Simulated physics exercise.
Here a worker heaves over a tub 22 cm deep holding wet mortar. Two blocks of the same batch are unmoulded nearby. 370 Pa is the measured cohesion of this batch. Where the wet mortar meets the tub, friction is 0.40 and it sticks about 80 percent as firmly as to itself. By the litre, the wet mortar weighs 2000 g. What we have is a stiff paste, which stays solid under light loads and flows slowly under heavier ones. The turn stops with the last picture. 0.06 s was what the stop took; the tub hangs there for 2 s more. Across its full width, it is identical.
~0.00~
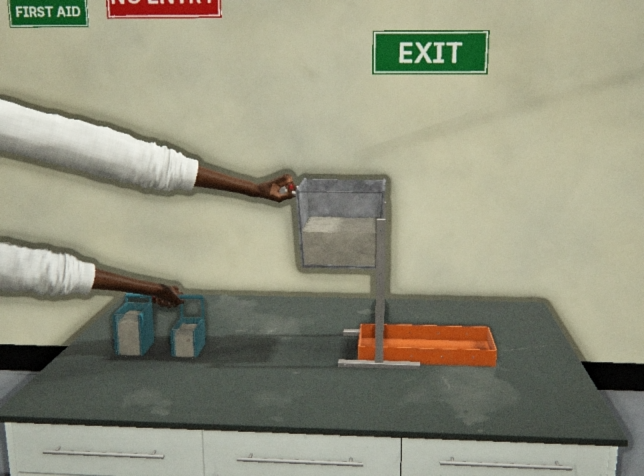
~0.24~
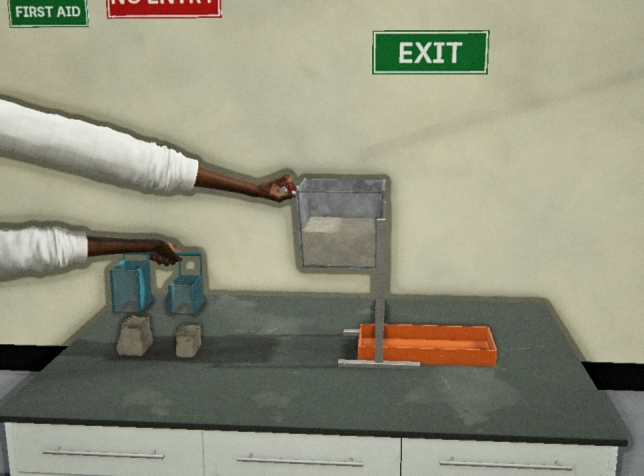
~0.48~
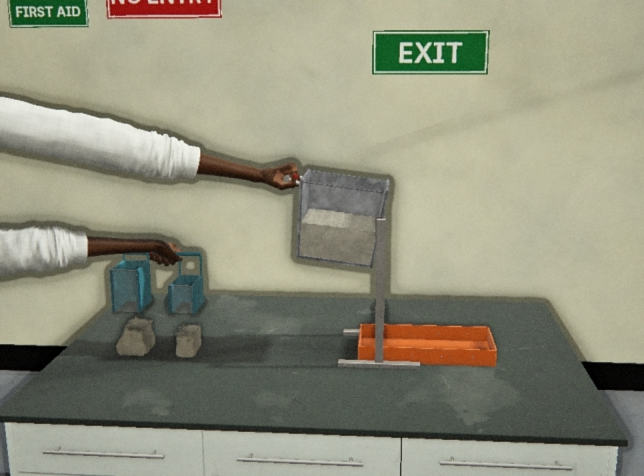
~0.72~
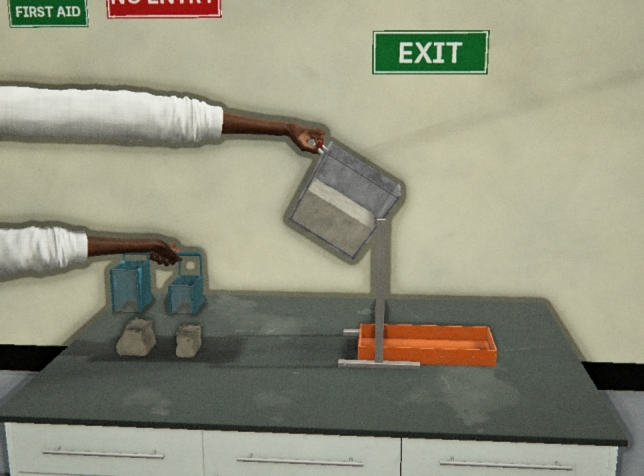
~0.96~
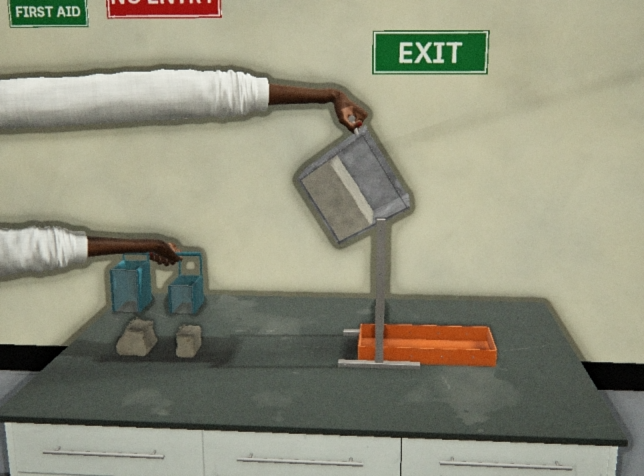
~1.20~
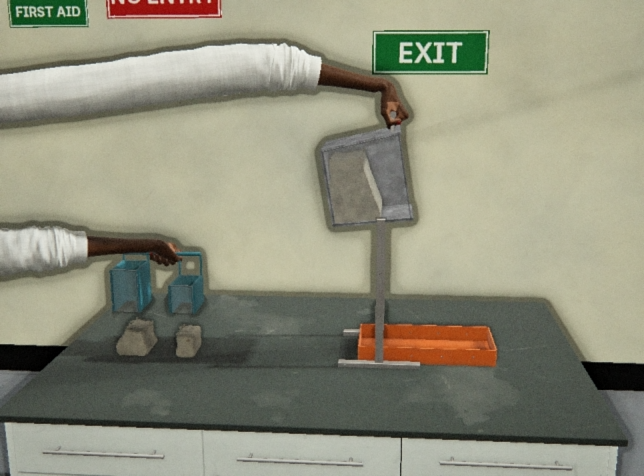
At first, one hand holds a grey tub of wet mortar on a stand while another lifts two blue moulds off two blocks, the left one sinking slightly. Then the upper hand turns the tub clockwise almost onto its side, and the mortar turns with it, its surface now steep.
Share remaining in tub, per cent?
Approx. 100 %.
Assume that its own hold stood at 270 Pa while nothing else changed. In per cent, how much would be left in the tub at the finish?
That comes out at roughly 100 %.
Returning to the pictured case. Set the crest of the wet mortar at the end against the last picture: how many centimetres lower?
About 6 cm.
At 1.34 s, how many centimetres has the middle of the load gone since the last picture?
Close to 3 centimetres.
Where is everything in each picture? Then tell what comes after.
The first frame shows handle-side rim at (299, 191), tilt 0 degrees; top of the wet mortar at (325, 231); blocks stand 11 cm, 7.1 cm (left to right).
The second frame shows handle-side rim at (299, 191), tilt 0 degrees; top of the wet mortar at (325, 231); blocks stand 9.3 cm, 7.1 cm (left to right).
The third frame shows handle-side rim at (303, 181), tilt 7 degrees; top of the wet mortar at (305, 222); blocks stand 8.7 cm, 7.0 cm (left to right).
The fourth frame shows handle-side rim at (327, 152), tilt 32 degrees; top of the wet mortar at (309, 191); blocks stand 8.6 cm, 7.0 cm (left to right).
The fifth frame shows handle-side rim at (364, 136), tilt 58 degrees; top of the wet mortar at (331, 163); blocks stand 8.5 cm, 7.0 cm (left to right).
The sixth frame shows handle-side rim at (400, 135), tilt 81 degrees; top of the wet mortar at (360, 158); blocks stand 8.5 cm, 7.0 cm (left to right).
After 1.34 s, the tub is at 81 degrees and holds 100 %.
After 1.51 s, the tub is at 81 degrees and holds 100 %.
After 1.68 s, the tub is at 81 degrees and holds 100 %.
After 1.85 s, the tub is at 81 degrees and holds 100 %.
After 3.20 s, at the end, the tub is at 81 degrees and holds 100 %.
